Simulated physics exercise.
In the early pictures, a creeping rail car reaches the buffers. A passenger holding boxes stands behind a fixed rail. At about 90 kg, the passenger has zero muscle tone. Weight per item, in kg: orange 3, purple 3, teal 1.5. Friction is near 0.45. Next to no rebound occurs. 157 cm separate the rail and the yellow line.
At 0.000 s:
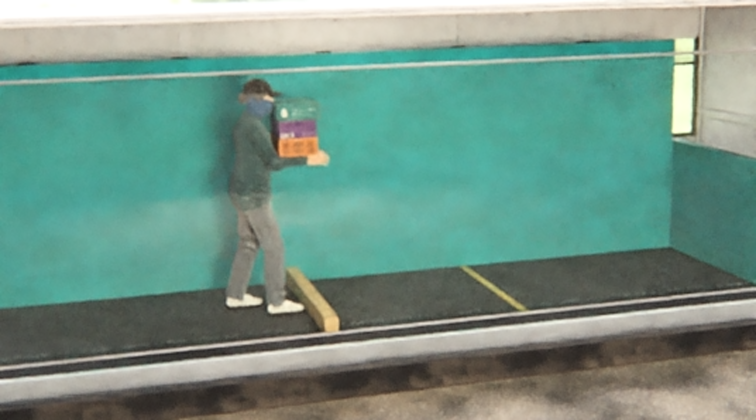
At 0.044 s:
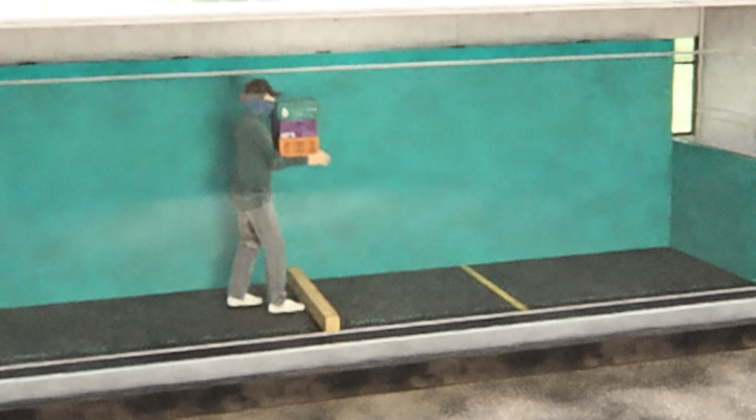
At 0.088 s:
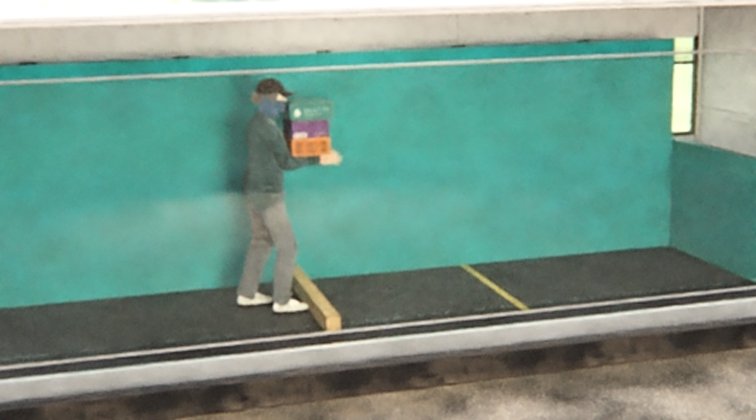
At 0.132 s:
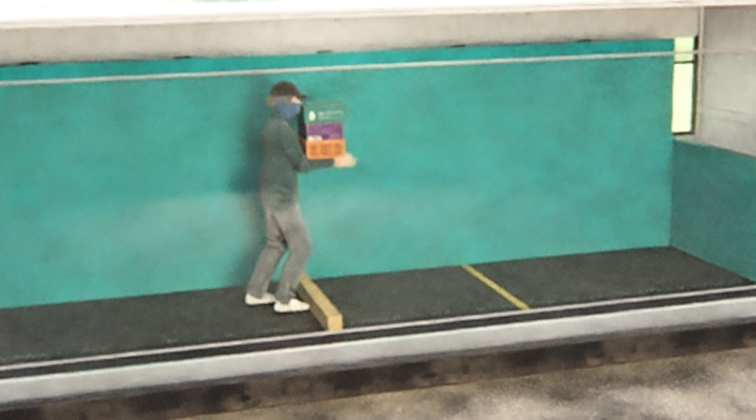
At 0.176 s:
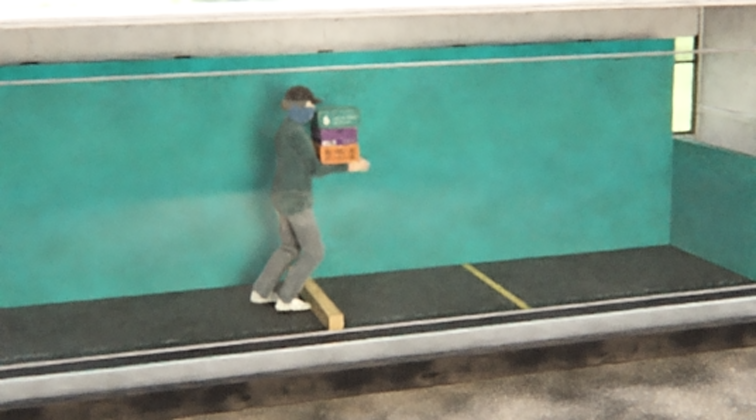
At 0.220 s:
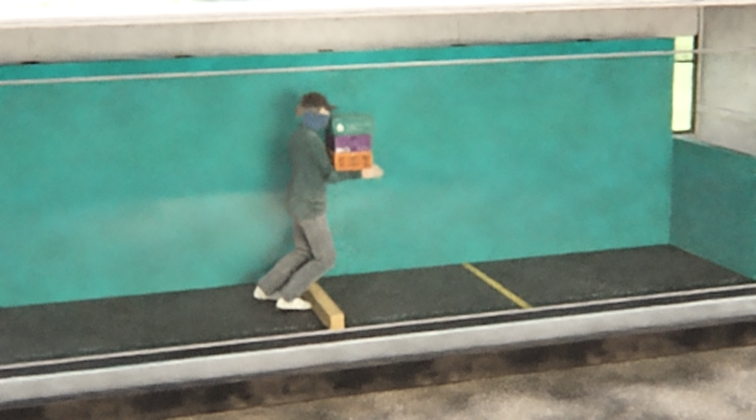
A masked person holding stacked colored boxes leans slowly to the right, knees bending slightly.
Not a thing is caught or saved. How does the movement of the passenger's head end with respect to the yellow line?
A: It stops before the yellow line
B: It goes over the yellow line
Option B: It goes over the yellow line.
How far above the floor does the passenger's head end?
The head ends roughly 10 centimetres up.
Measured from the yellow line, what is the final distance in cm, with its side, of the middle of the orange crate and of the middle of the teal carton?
Both go past - the orange crate by 50 cm and the teal carton by 180 cm.
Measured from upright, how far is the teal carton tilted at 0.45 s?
I'd put the tilt at some 25 degrees.
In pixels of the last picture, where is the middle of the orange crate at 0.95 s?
It would sit at about pixel (543, 275) then.
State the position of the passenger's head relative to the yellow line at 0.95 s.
About 20 cm past.
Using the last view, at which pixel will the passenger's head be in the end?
(522, 267).
After 0.45 s the passenger's head is 97 cm short of the yellow line, near (380, 175) in the last picture's view; the teal carton 65 cm short of the yellow line, tilted 25°.
After 0.65 s the passenger's head is 37 cm short of the yellow line, near (449, 221) in the last picture's view; the teal carton 13 cm past the yellow line, tilted 65°.
After 0.95 s the passenger's head is 21 cm past the yellow line, near (512, 264) in the last picture's view; the teal carton 130 cm past the yellow line, tilted 135°.
When all is still (2.0 s), orange crate crosses the yellow line; purple carton crosses the yellow line; teal carton crosses the yellow line; passenger's head crosses the yellow line.
